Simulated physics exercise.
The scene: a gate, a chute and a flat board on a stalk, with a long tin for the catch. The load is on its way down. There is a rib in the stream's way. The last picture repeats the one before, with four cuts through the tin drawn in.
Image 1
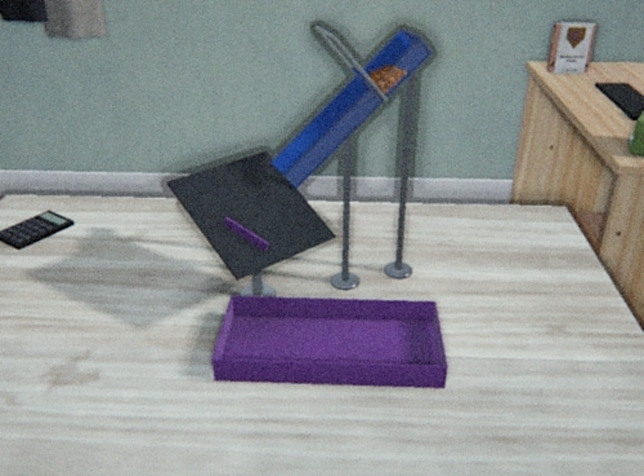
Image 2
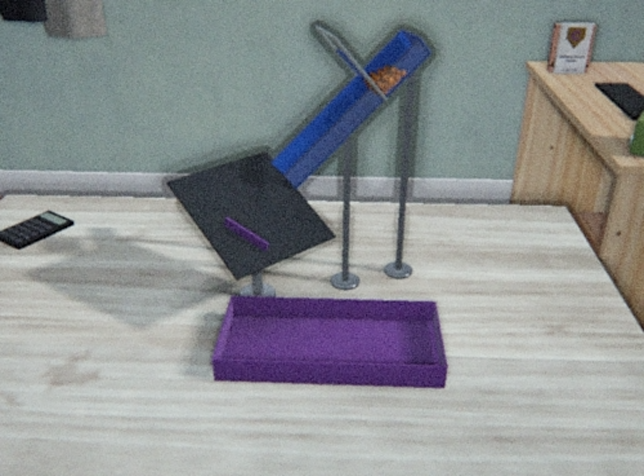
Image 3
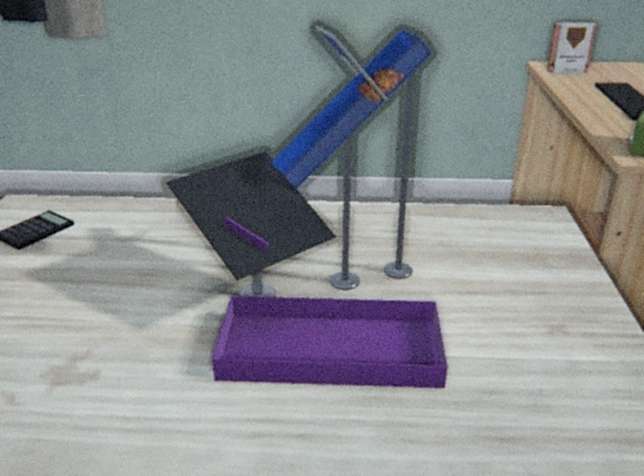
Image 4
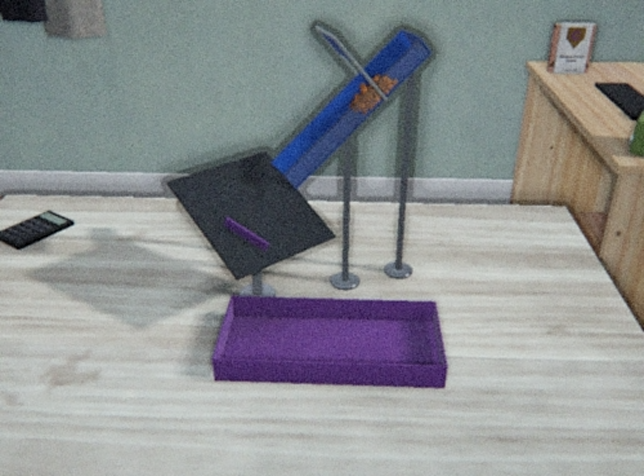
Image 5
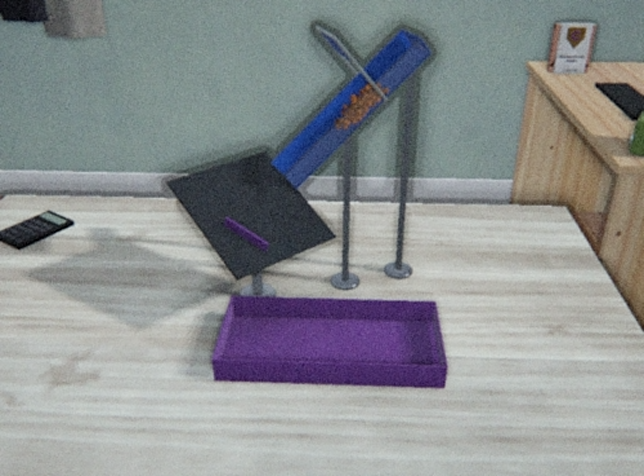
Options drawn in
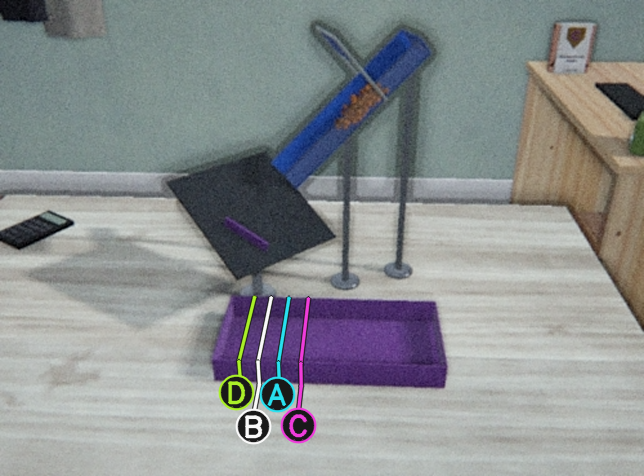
A clump of small brown bits slid slowly down a steep blue chute, moving leftward past its raised gate, while the tilted black board and the empty purple tray below stayed still.
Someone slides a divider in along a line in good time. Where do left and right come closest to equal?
Use line C.
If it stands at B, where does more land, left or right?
Right.
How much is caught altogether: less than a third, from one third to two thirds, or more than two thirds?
About that: More than two thirds.
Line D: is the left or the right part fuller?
The right side.
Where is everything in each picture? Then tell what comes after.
Load behind the gate at (383, 78), bits of cat kibble; lip of the chute at (290, 182), sloping fairly steeply, in the first frame.
Middle of the board at (253, 209), tilted gently; middle of its low edge at (290, 256); of its high edge at (219, 165), in the second frame.
Front corners of the tin at (213, 359) and (447, 366), empty; front of the load at (364, 94), in the third frame.
Middle of the load at (370, 91); its front at (355, 110), about a quarter of the way to the lip; rib from (226, 217) to (269, 244), in the fourth frame.
Middle of the load at (360, 103); its front at (339, 126), about a third of the way to the lip, in the fifth frame.
On the marked copy, line A crosses the front rim at (278, 361); line B crosses the front rim at (258, 361); line C crosses the front rim at (300, 362); line D crosses the front rim at (239, 360).
With A, of what is caught, a stray few on the left of the divider, nearly all on the right.
With B, of what is caught, none on the left of the divider, all on the right.
With C, of what is caught, about half on the left of the divider, about half on the right.
With D, of what is caught, none on the left of the divider, all on the right.
